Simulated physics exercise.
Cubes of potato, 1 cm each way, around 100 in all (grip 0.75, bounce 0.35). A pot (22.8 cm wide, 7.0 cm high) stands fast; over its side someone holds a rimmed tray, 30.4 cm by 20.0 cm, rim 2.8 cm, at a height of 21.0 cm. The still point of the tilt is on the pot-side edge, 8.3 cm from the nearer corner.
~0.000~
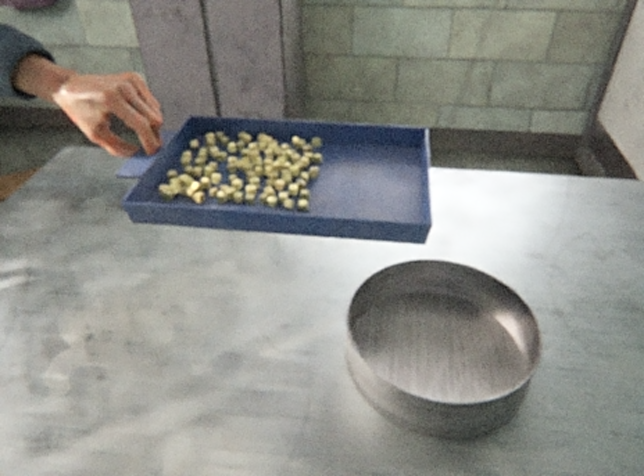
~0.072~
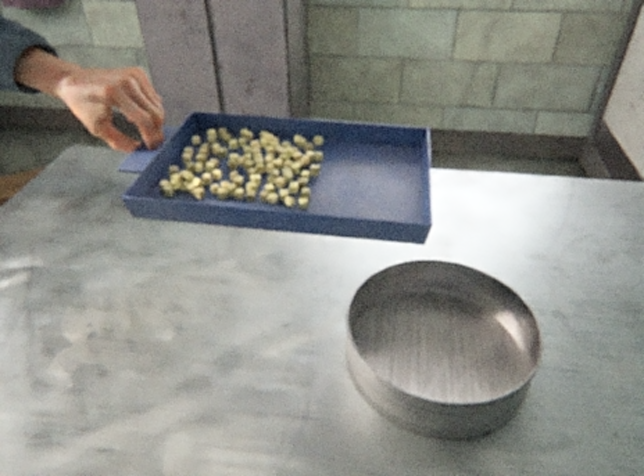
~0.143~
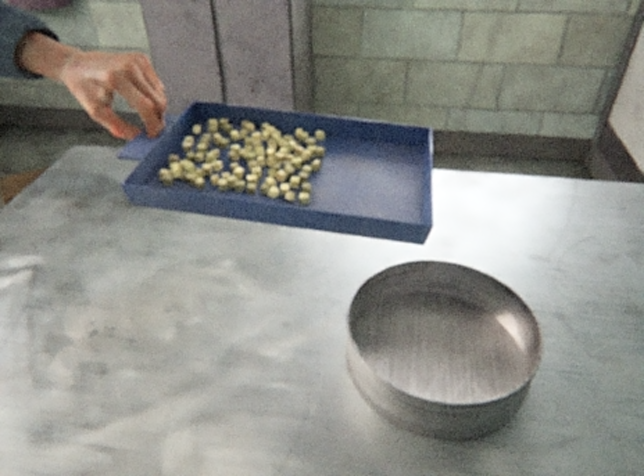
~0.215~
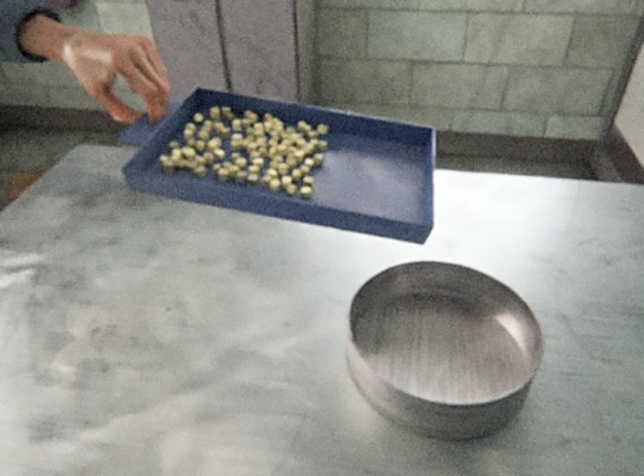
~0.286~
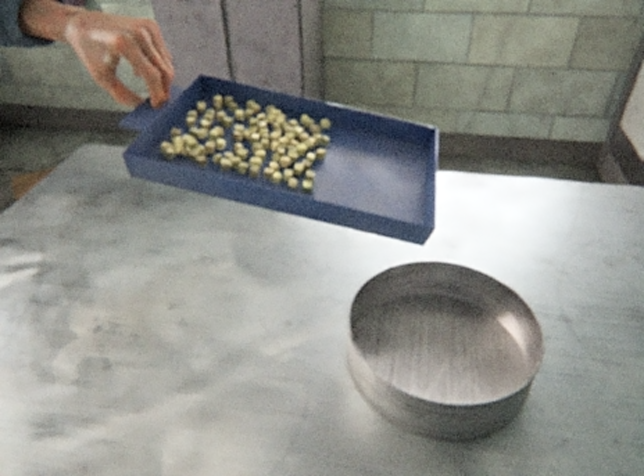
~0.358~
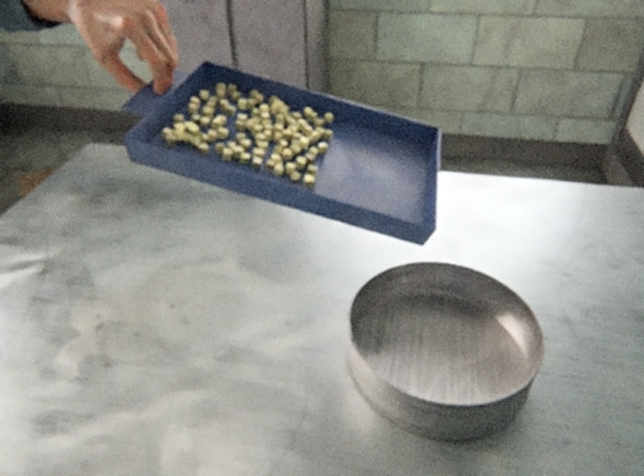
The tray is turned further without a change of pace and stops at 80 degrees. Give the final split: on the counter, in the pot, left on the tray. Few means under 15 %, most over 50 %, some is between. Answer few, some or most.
Counter: Few, pot: Some, tray: Most.
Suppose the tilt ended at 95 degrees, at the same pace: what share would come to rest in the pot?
It would be near 70 per cent.
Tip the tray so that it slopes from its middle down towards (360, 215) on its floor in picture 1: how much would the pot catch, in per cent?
Some 40 per cent.
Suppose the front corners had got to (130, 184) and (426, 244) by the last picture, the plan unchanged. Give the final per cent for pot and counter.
Pot 25, counter 20.
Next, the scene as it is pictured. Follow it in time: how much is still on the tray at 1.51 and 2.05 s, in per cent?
About 75, 75.
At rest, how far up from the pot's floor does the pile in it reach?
About 1.0 cm.
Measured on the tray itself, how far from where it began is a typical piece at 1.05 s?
Roughly 12 cm.
Then, at 1.05 s, tilt 44 degrees; the tray holds 100 %, the pot 0 %.
After 1.51 s, tilt 65 degrees; the tray holds 75 %, the pot 20 %.
After 2.05 s, tilt 80 degrees; the tray holds 75 %, the pot 20 %.
By 3.2 s all is still; counter 5 %, pot 20 %, tray 75 %.
